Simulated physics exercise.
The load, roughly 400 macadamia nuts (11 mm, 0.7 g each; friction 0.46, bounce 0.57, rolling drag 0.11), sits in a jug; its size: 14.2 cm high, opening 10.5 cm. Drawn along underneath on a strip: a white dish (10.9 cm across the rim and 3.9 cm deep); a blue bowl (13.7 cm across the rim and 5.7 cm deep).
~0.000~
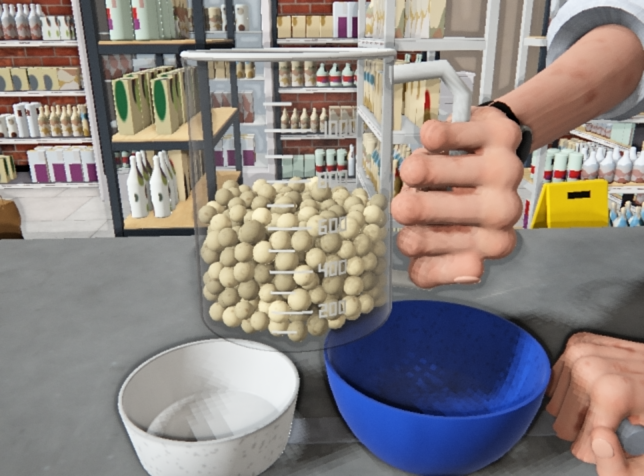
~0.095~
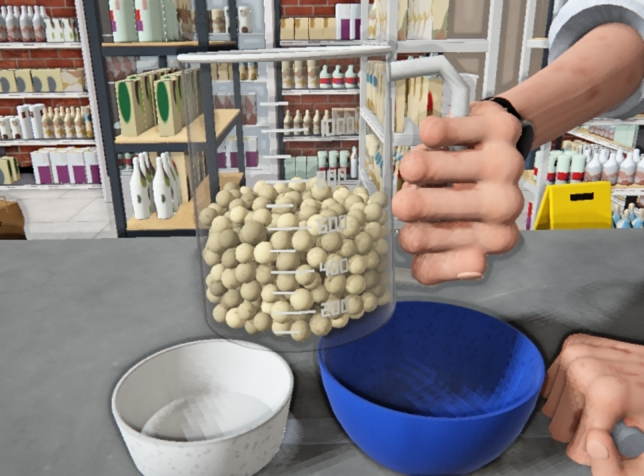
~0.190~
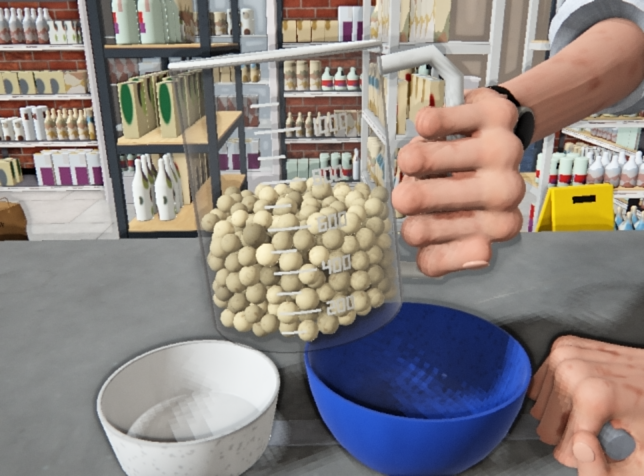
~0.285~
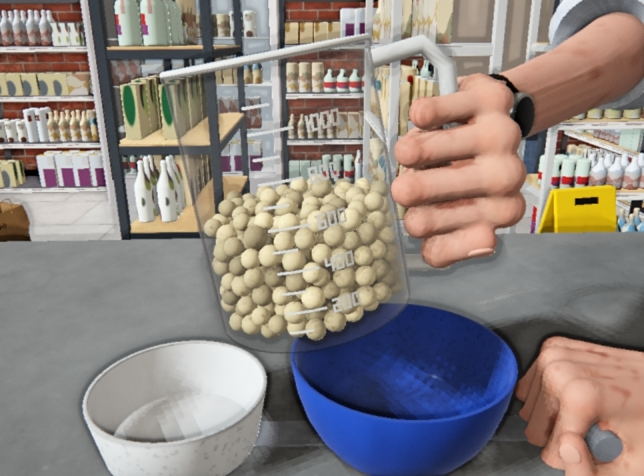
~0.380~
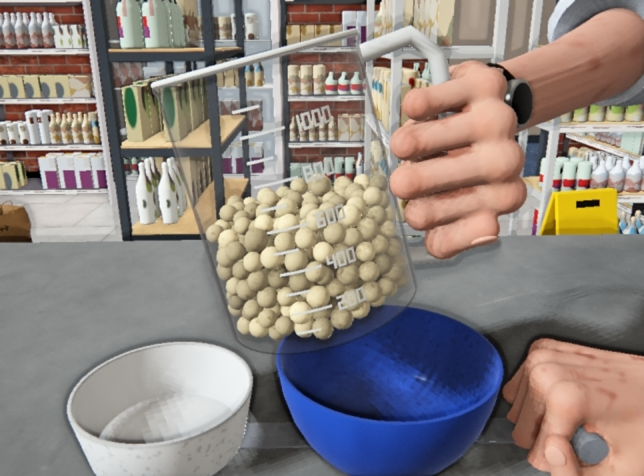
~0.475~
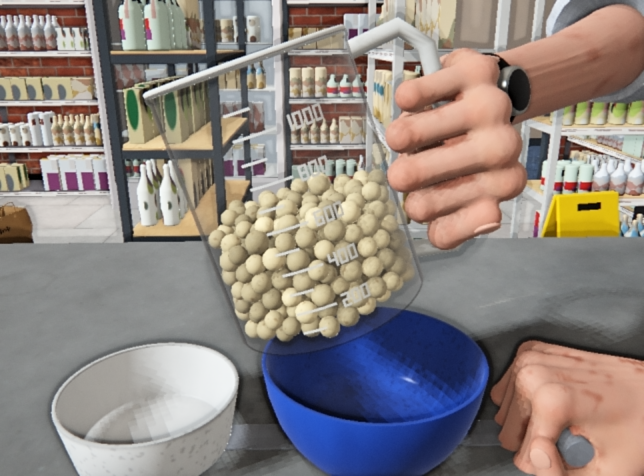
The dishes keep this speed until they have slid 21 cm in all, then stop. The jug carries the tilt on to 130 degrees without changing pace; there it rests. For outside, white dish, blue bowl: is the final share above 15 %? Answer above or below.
Outside: Above, white dish: Below, blue bowl: Above.
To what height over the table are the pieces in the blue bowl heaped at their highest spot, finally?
Some 6.0 cm.
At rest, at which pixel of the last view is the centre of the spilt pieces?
Around (235, 430).
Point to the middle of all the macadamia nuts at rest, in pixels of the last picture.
Near (131, 411).
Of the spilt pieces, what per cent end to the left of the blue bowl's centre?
Some 10 per cent.
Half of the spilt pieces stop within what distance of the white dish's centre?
Roughly 24 cm.
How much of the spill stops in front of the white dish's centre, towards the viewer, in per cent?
Roughly 50 per cent.
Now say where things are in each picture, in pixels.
The first frame shows jug at (291, 108); tilt 0 degrees; dishes slid 0.0 cm; lip at (187, 55); top of the load at (262, 188); white dish at (211, 383); blue bowl at (433, 348).
The second frame shows jug at (289, 108); tilt 2 degrees; dishes slid 0.4 cm; lip at (184, 58); top of the load at (263, 190).
The third frame shows jug at (283, 108); tilt 6 degrees; dishes slid 1.2 cm; low side left; lip at (175, 66); top of the load at (322, 190).
The fourth frame shows jug at (277, 108); tilt 10 degrees; dishes slid 2.0 cm; low side left; lip at (167, 75); top of the load at (363, 187).
The fifth frame shows jug at (269, 108); tilt 14 degrees; dishes slid 2.8 cm; low side left; lip at (159, 85); top of the load at (322, 185).
The sixth frame shows jug at (262, 109); tilt 18 degrees; dishes slid 3.6 cm; low side left; lip at (152, 95); top of the load at (321, 184); white dish at (149, 387); blue bowl at (373, 354). It turns about 45 degrees a second.
After 1.32 s, tilt 54 degrees; jug 100 %; middle of all pieces on or above the table near (342, 229).
After 2.02 s, tilt 85 degrees; jug 100 %; middle of all pieces on or above the table near (346, 212).
After 2.67 s, tilt 113 degrees; blue bowl 20 %, jug 75 %; middle of all pieces on or above the table near (269, 270).
After 3.28 s, tilt 130 degrees; blue bowl 75 %, outside 25 %; middle of all pieces on or above the table near (141, 407).
At rest (3.9 s), blue bowl 75 %, jug 0 %, outside 25 %, white dish 0 %.
